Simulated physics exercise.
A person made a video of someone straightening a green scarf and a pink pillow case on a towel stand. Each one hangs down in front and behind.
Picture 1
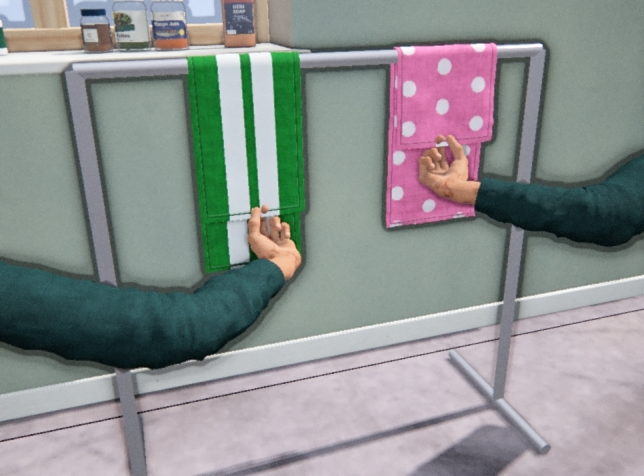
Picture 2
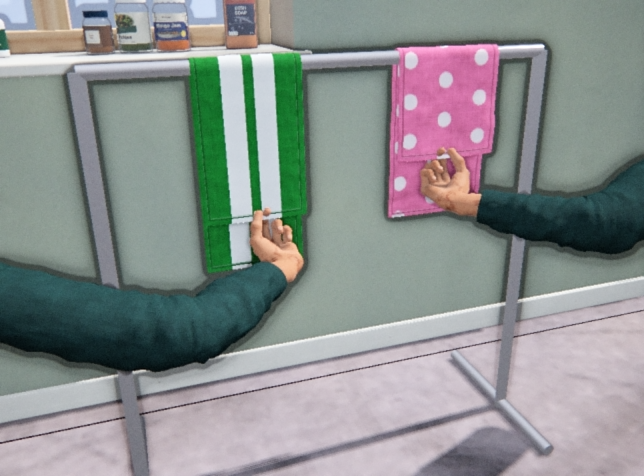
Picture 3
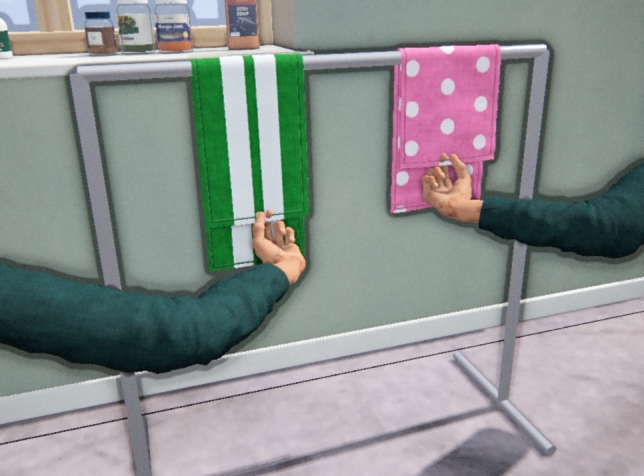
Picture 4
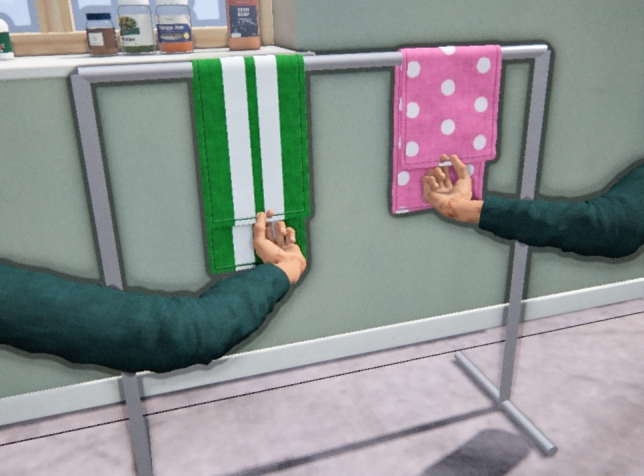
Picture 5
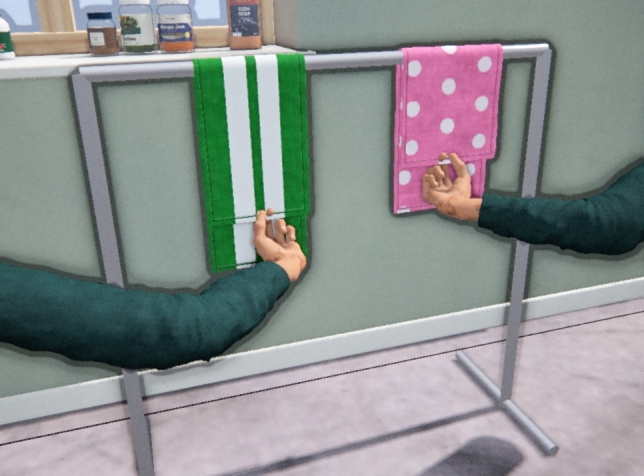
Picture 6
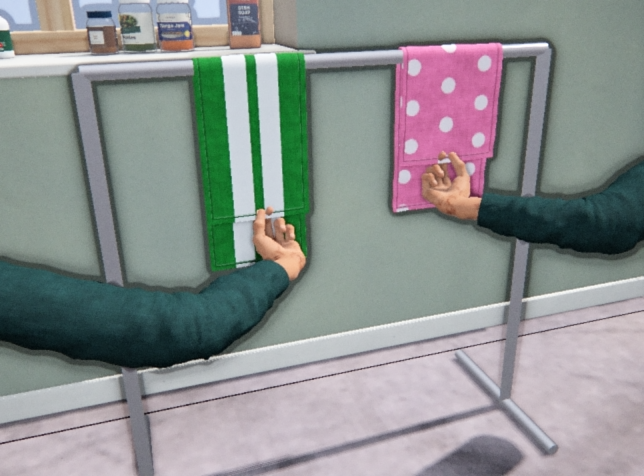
Two hands held the lower parts of a striped green scarf and a dotted pink cloth on a metal stand; the pink cloth's front edge slid down slightly, while the green one barely moved.
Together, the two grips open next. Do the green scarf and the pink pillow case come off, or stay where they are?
Result: The green scarf is still there; the pink pillow case is still there.
Then, 0.88 s on from there, scarf as it was left; pillow case as it was left.
In the end, scarf as it was left; pillow case as it was left. The green scarf keeps its place and the pink pillow case stays on.
